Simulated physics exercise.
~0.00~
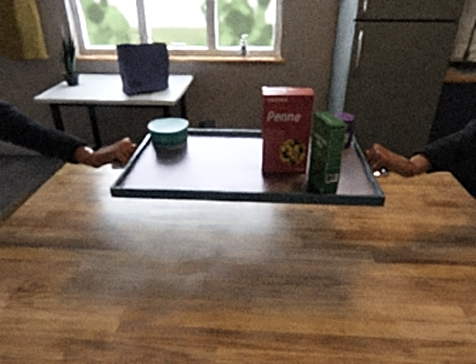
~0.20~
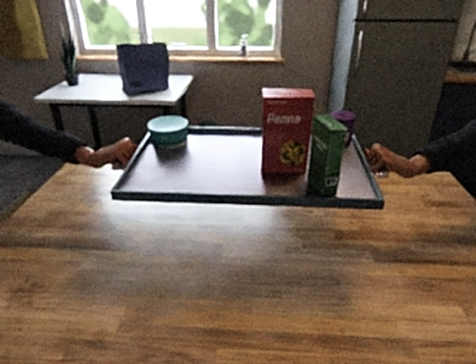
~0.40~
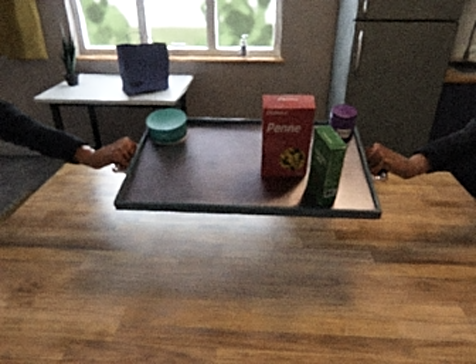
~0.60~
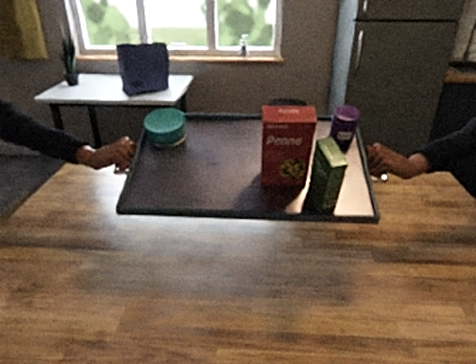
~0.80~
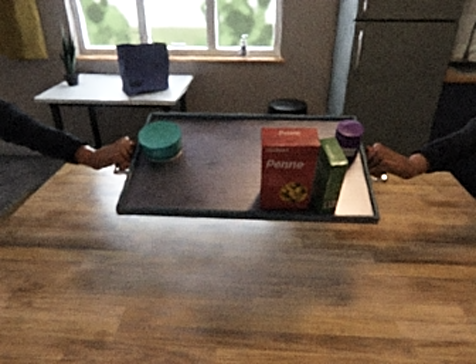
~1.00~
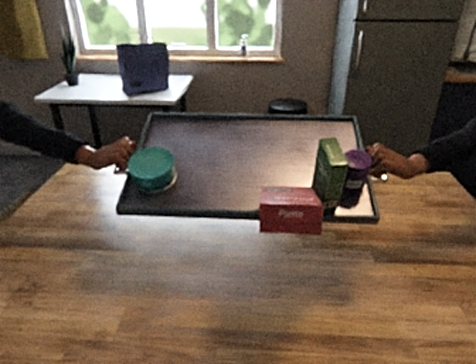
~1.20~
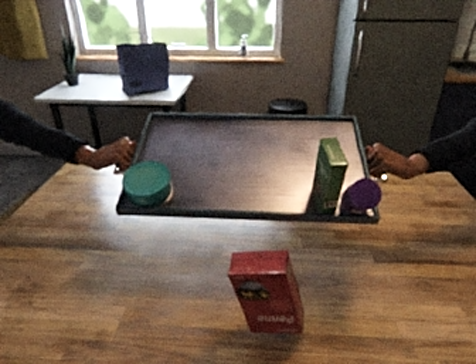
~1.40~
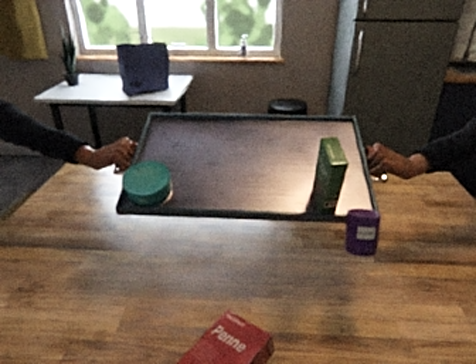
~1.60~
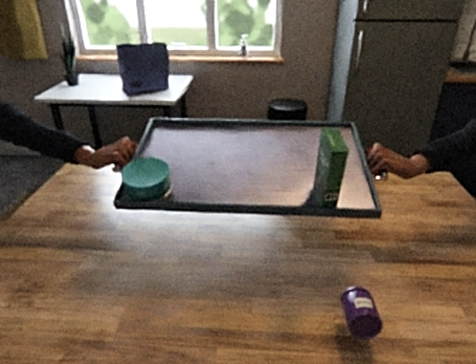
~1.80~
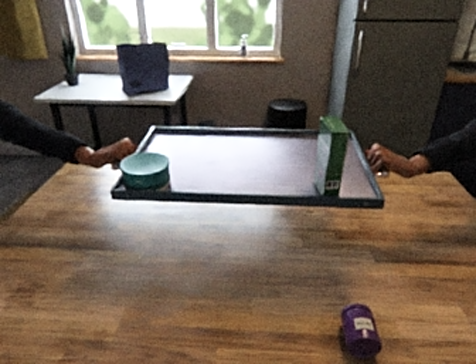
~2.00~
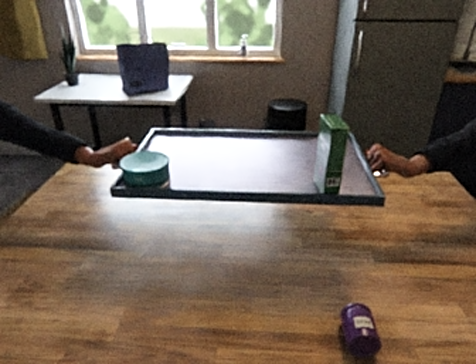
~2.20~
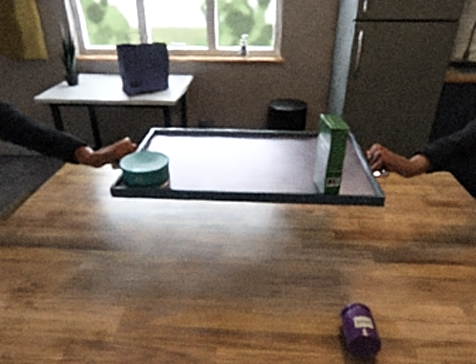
Two hands hold a dark rimmed tray above a wooden table, seen from the front in a room with a window, a small white table and a fridge behind. A turquoise tub sits on the left, with a red packet, a green packet and a purple jar on the right. The hands tip the near edge down, and the red packet slides forward, topples over the rim and tumbles away. The purple jar follows, dropping onto the table, while the tub slides to the near left. The tray levels again, with the tub and upright green packet aboard and the jar lying below.
